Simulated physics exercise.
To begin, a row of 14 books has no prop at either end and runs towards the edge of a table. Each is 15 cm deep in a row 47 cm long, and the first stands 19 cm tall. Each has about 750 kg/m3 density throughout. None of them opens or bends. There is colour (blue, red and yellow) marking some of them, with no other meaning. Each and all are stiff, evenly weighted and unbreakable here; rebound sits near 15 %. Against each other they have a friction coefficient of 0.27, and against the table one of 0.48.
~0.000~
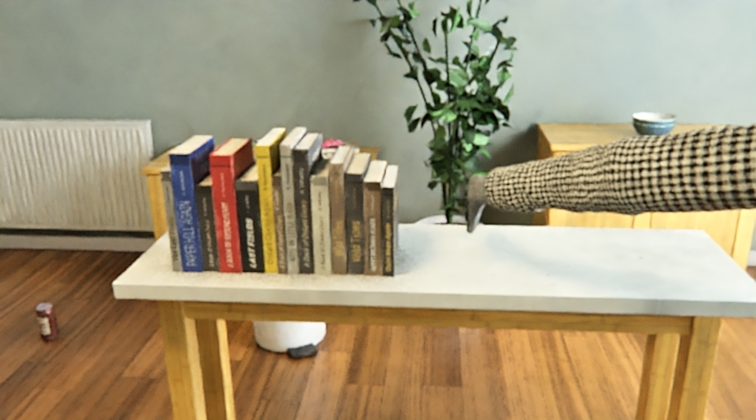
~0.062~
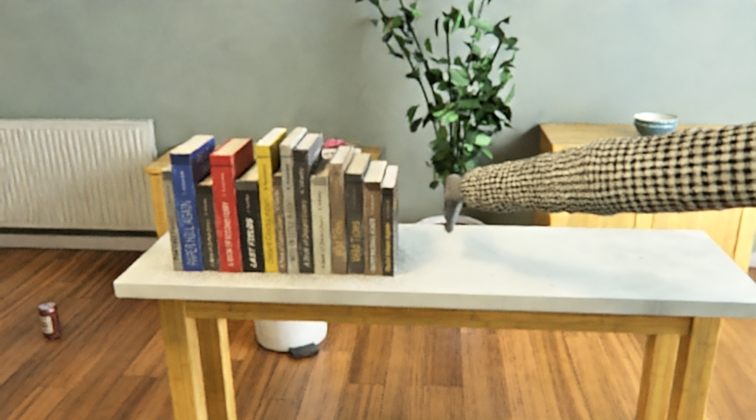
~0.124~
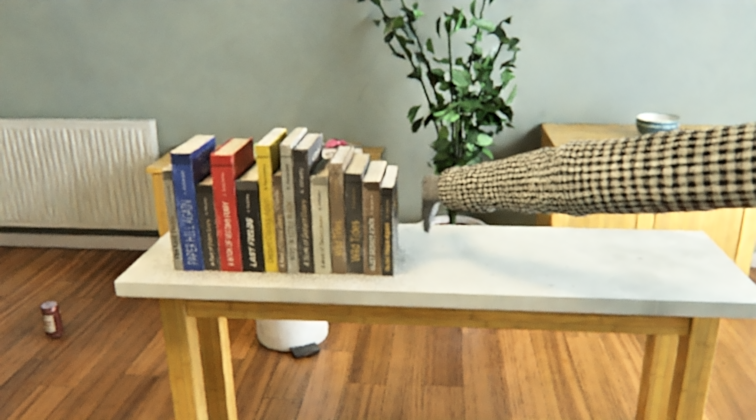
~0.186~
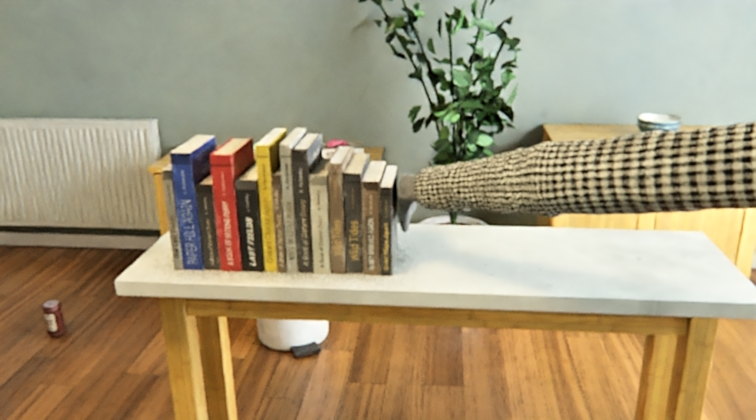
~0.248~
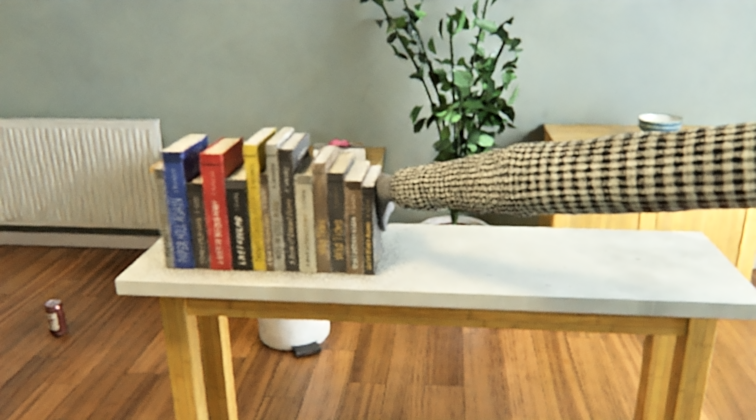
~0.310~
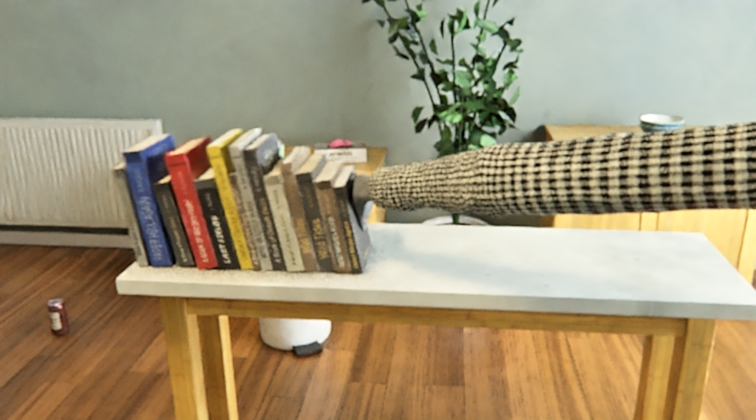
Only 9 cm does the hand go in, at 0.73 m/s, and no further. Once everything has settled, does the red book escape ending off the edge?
No, it ends off the edge.
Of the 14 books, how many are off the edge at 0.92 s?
I make it 4 by that time.
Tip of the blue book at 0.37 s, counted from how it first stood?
Some 30°.
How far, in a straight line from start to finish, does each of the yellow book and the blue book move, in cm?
Well, the yellow finishes about 20 cm from where it began, while the blue finishes about 120 cm from its start.
Around 0.37 s, none of the 14 books off the edge, 14 disturbed; red book tipped 27°; blue book tipped 28°.
Around 0.48 s, none of the 14 books off the edge, 14 disturbed; red book tipped 48°; blue book tipped 56°.
Around 0.70 s, 3 of the 14 books off the edge; red book on its side; blue book on its side.
Around 0.92 s, 4 of the 14 books off the edge; red book upside down; blue book on its side.
Finally (1.2 s), 4 of the 14 books off the edge; red book upside down; blue book on its side; yellow book tipped 60°.
